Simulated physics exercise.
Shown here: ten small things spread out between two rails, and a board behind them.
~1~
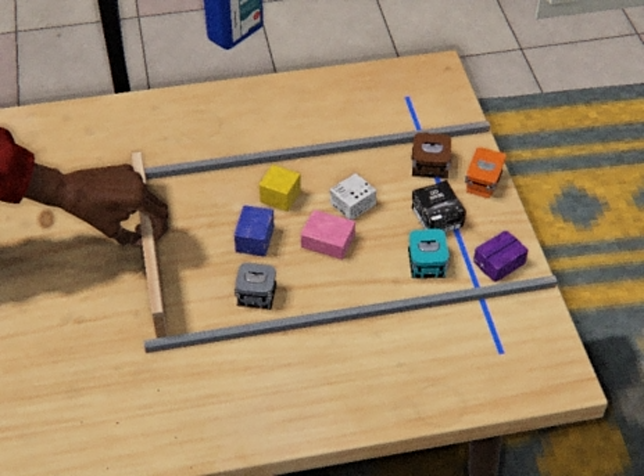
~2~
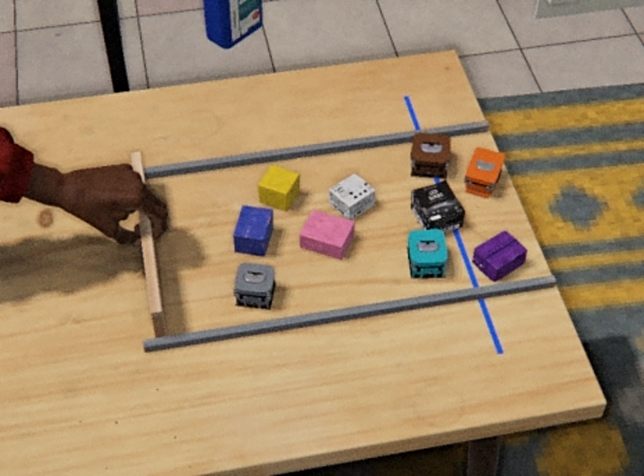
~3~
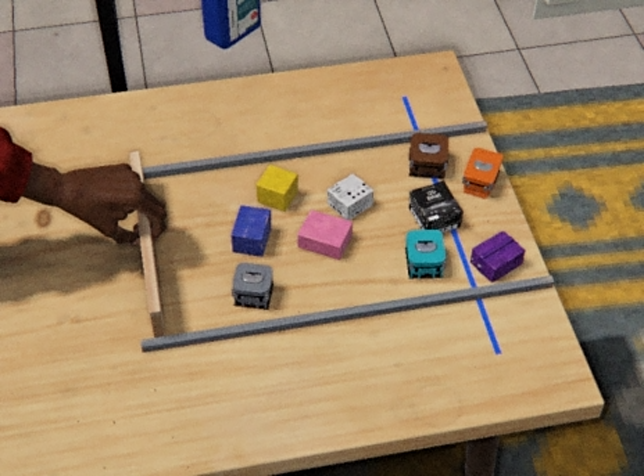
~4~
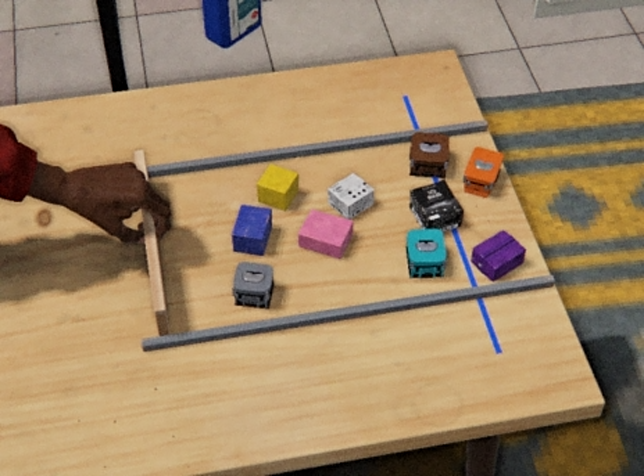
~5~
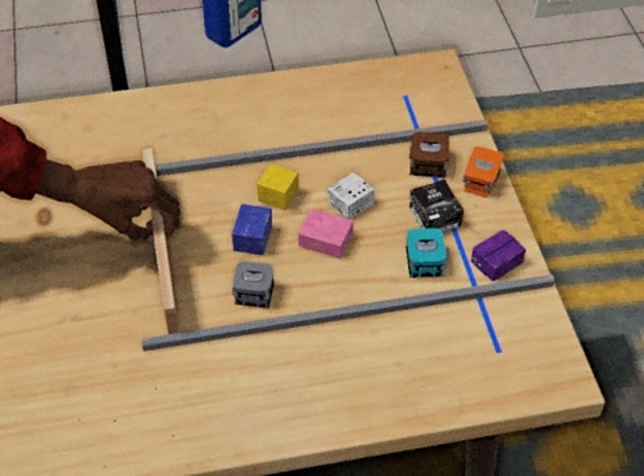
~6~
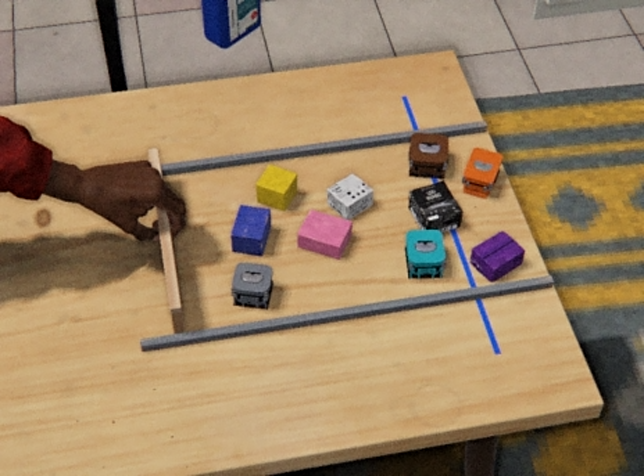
On a pale wooden table on a tiled floor beside a patterned rug, the view looks down at an angle and stays almost still. Between two grey rails lie yellow, blue, pink, white and grey pieces, with brown, black, teal, orange and purple ones near a blue line at right. A hand holding an upright board at left stays nearly still, then slides it slightly right, touching none.
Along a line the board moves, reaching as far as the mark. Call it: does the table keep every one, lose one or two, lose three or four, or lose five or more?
It loses one or two.
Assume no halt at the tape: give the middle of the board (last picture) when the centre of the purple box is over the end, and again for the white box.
The middle sits near (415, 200) for the first and near (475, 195) for the other.
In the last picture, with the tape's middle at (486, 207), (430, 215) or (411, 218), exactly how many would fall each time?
In order: 7, 1 and 0.
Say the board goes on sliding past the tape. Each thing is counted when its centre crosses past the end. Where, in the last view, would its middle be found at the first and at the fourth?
At the first moment about (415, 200), at the next about (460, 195).
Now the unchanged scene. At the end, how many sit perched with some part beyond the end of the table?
The overhang total is 2.
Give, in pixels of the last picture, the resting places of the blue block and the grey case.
The blue block stops around (460, 197); the grey case around (483, 252).
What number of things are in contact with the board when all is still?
It ends up touching 3.
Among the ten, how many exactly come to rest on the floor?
Total: 2.
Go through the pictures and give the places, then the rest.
The first frame shows orange case (485, 173); purple box (501, 256); brown case (431, 156); board (149, 242); tape (450, 212).
The second frame shows purple box (500, 256); yellow block (279, 188).
The third frame shows brown case (429, 156); board (147, 241).
The fourth frame shows orange case (483, 173); pink block (326, 234).
The fifth frame shows purple box (498, 255); blue block (252, 229).
The sixth frame shows orange case (482, 173); purple box (497, 257); brown case (428, 156); board (166, 238); tape (447, 212).
Early on, none off yet; orange case at rest near (482, 173); purple box at rest near (497, 257); brown case at rest near (428, 156).
A while later, none off yet; orange case at rest near (484, 173); purple box travelled about its own width near (532, 248); brown case travelled a little near (442, 147).
Finally, the number that fall off is one or two; lost, purple box and orange case.
